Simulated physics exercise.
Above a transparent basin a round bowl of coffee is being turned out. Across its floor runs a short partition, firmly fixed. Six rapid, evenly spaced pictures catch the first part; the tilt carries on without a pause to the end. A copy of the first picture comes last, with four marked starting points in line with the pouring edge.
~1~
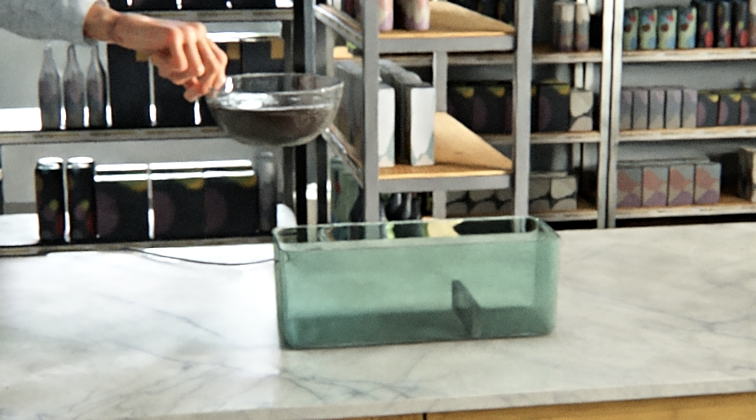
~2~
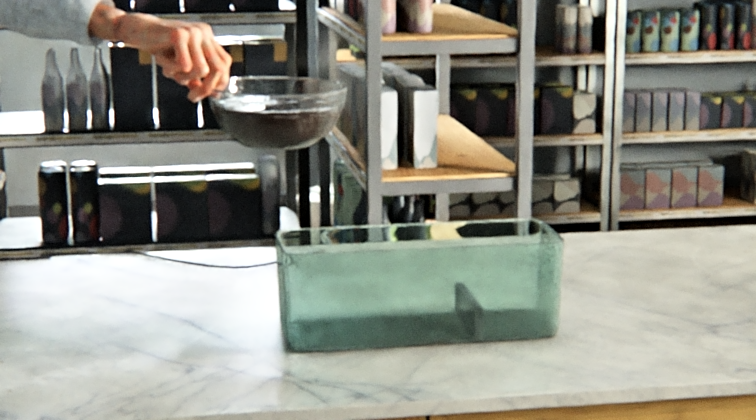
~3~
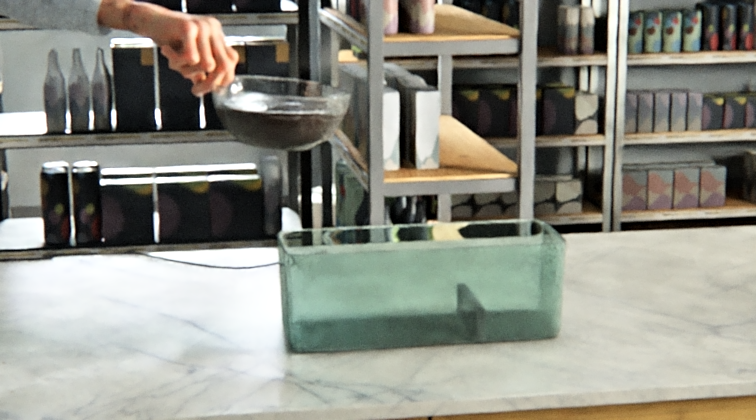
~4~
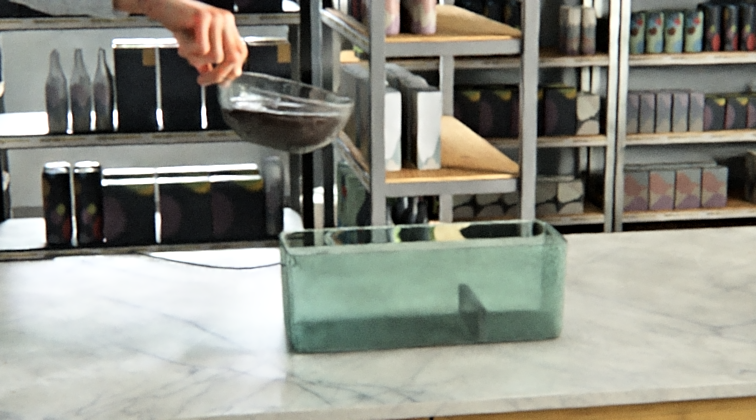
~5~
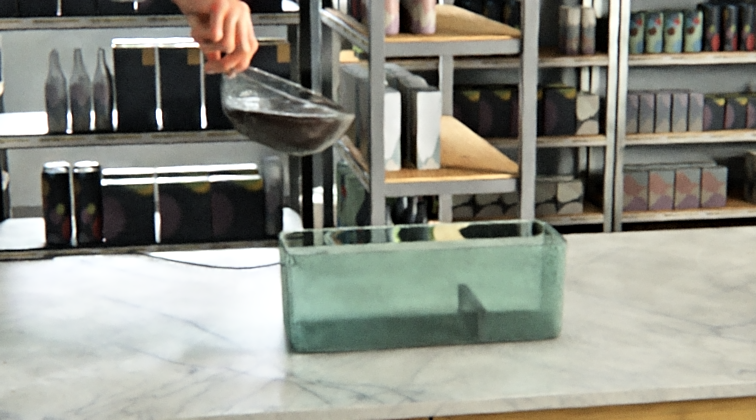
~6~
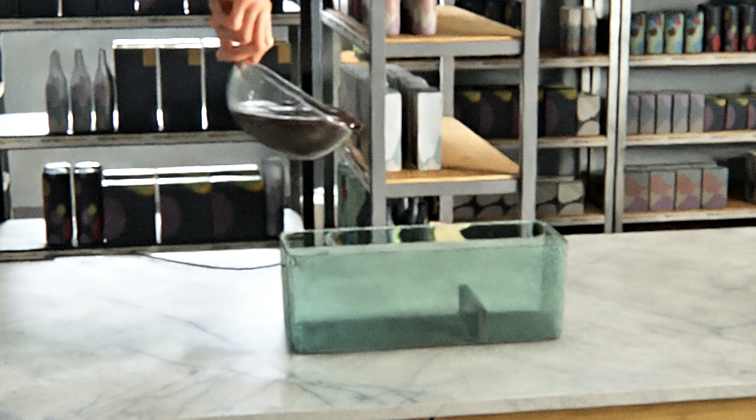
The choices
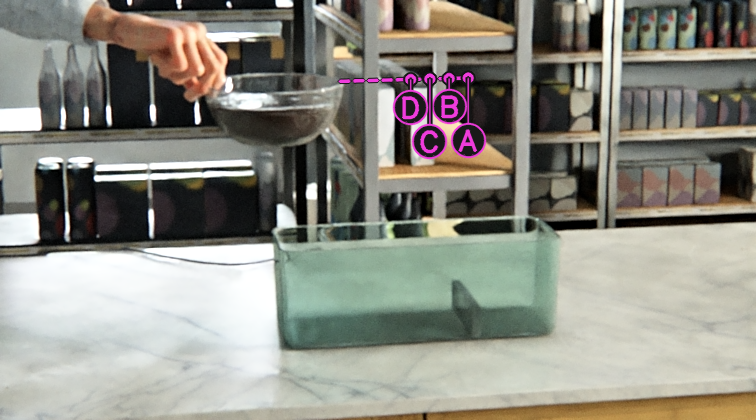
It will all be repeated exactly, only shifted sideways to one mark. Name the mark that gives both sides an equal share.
I would pick dot C.
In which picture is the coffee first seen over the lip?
In picture 6.
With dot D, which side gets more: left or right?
The left one.
In magenta, A at (468, 78); B at (449, 78); C at (429, 79); D at (410, 79).
For dot A, about 28 % ends left of the wall and 70 % right of it.
For dot B, about 37 % ends left of the wall and 60 % right of it.
For dot C, about 51 % ends left of the wall and 47 % right of it.
For dot D, about 67 % ends left of the wall and 31 % right of it; 3 % is lost outside.
